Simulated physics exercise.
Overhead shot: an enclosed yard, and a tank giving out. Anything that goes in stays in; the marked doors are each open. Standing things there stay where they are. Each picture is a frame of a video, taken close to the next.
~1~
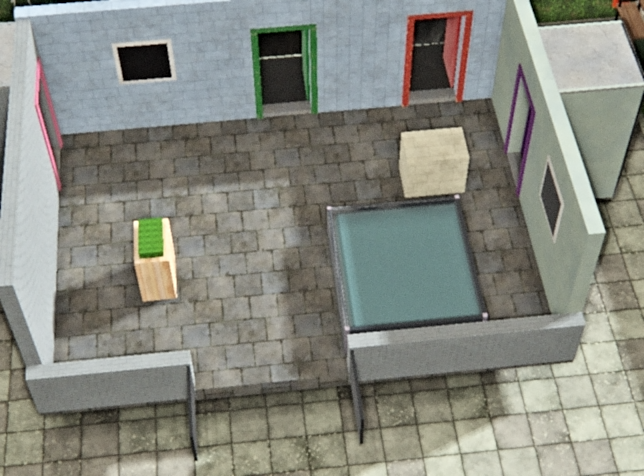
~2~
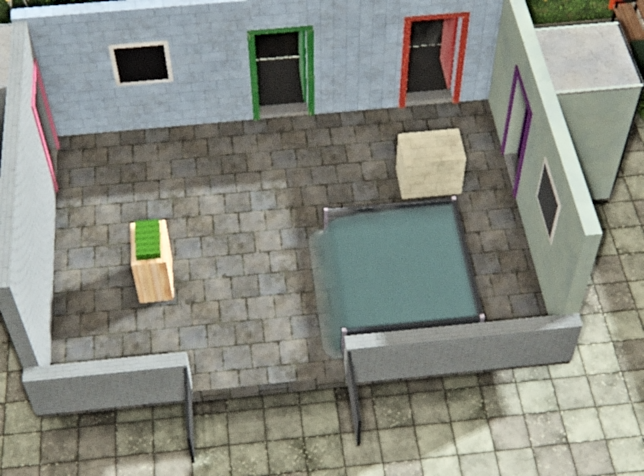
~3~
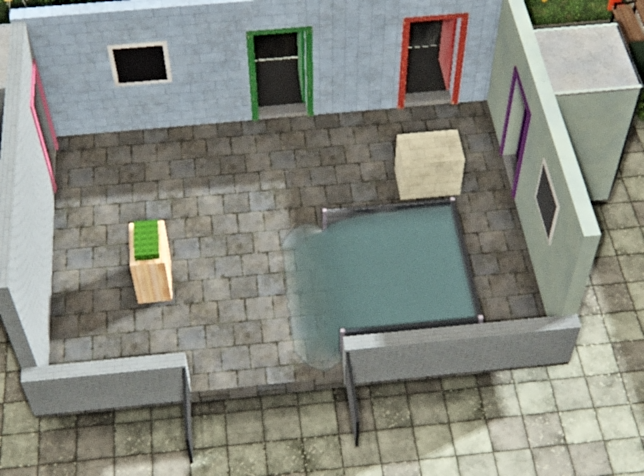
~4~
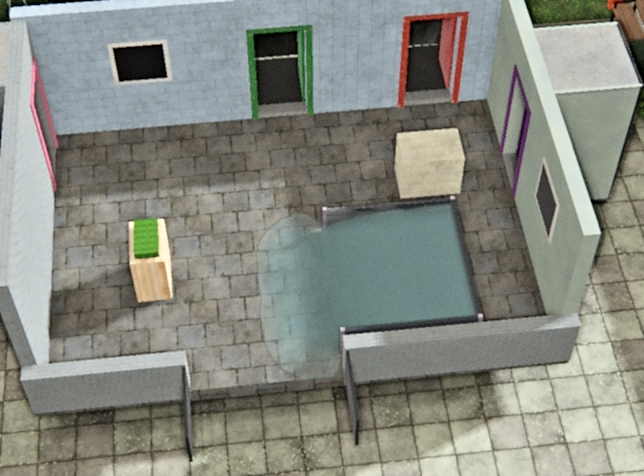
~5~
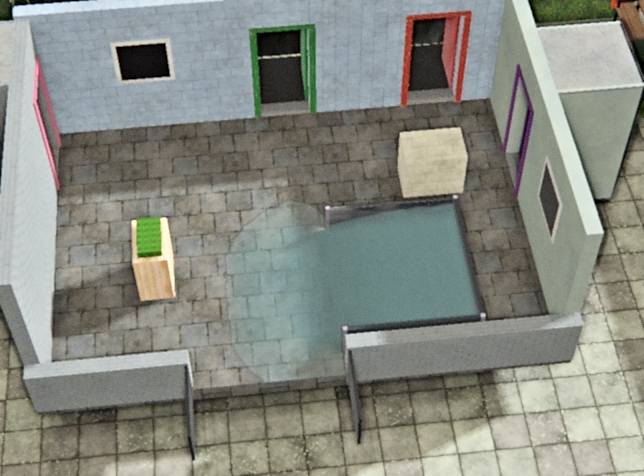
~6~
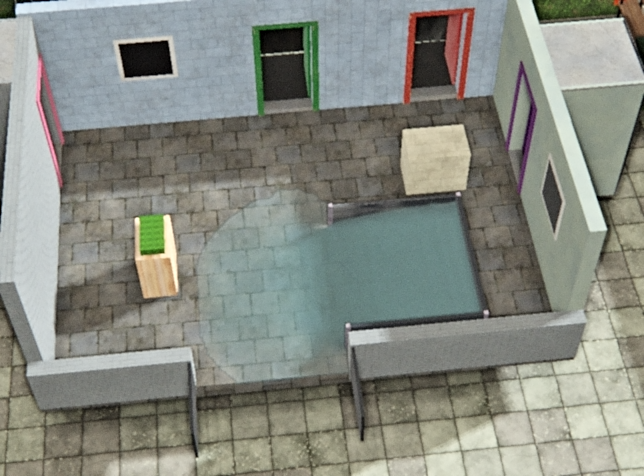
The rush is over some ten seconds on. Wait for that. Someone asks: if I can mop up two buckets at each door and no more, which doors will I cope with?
The pink door: Too much for you; the purple door: You will cope; the green door: You will cope; the red door: You will cope.
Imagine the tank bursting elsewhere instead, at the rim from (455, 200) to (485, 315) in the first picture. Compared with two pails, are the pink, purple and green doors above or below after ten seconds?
Result - pink: Below the limit; purple: Above the limit; green: Below the limit.
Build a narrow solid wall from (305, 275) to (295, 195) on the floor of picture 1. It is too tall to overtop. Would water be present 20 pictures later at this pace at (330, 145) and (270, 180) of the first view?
Soaked, not wet.
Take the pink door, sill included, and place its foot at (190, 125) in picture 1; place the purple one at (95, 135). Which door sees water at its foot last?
It's the door marked red, I'd say.
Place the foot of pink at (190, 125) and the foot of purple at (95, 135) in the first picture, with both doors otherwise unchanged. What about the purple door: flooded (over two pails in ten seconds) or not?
I reckon the purple door tops it.
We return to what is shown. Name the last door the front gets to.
That would be the one in purple.
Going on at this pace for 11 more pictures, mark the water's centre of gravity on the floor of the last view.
Roughly (279, 287).
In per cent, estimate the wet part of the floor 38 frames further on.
Near 60 in a hundred.
A moment on, water covers 35 % of the floor; the pink door not reached, the purple door not reached, the green door not reached, the red door not reached.
Next, water covers 45 % of the floor; the pink door not reached, the purple door not reached, the green door not reached, the red door not reached.
Then, water covers 55 % of the floor; the pink door under two buckets in, the purple door not reached, the green door not reached, the red door not reached.
Later, water covers 60 % of the floor; the pink door far over two buckets in, the purple door not reached, the green door wet at the sill, nothing in, the red door not reached.
In the end, water covers 85 % of the floor; the pink door far over two buckets in, the purple door under two buckets in, the green door wet at the sill, nothing in, the red door wet at the sill, nothing in.
